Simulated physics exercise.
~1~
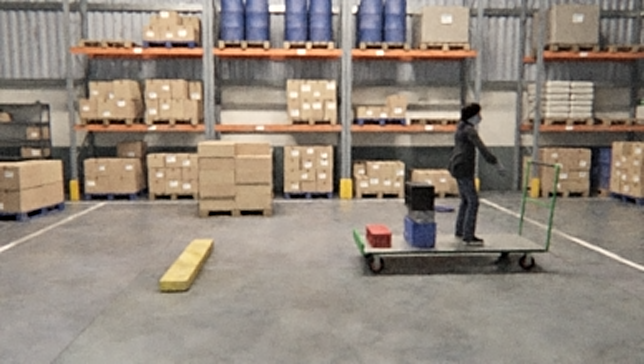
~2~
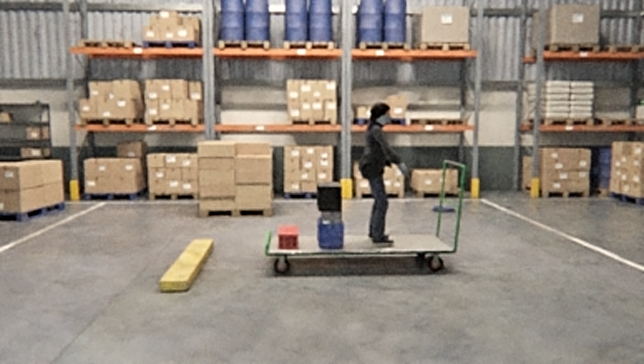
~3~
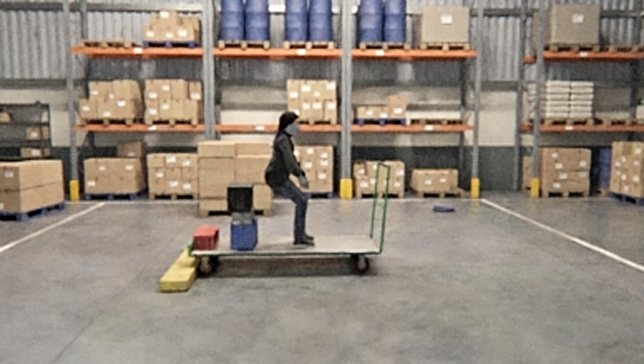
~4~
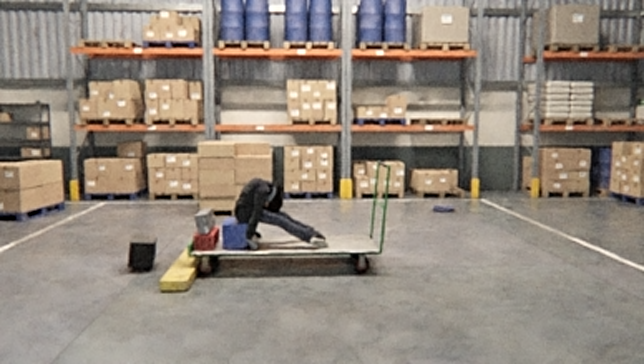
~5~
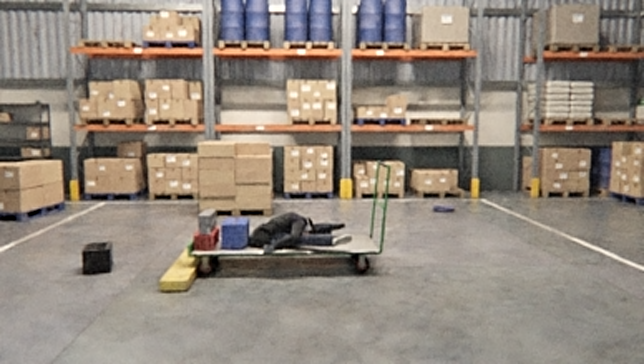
Platform trolley rolling left into a yellow kerb and stopping, its standing passenger collapsing onto the deck, black crate tumbling off the front.
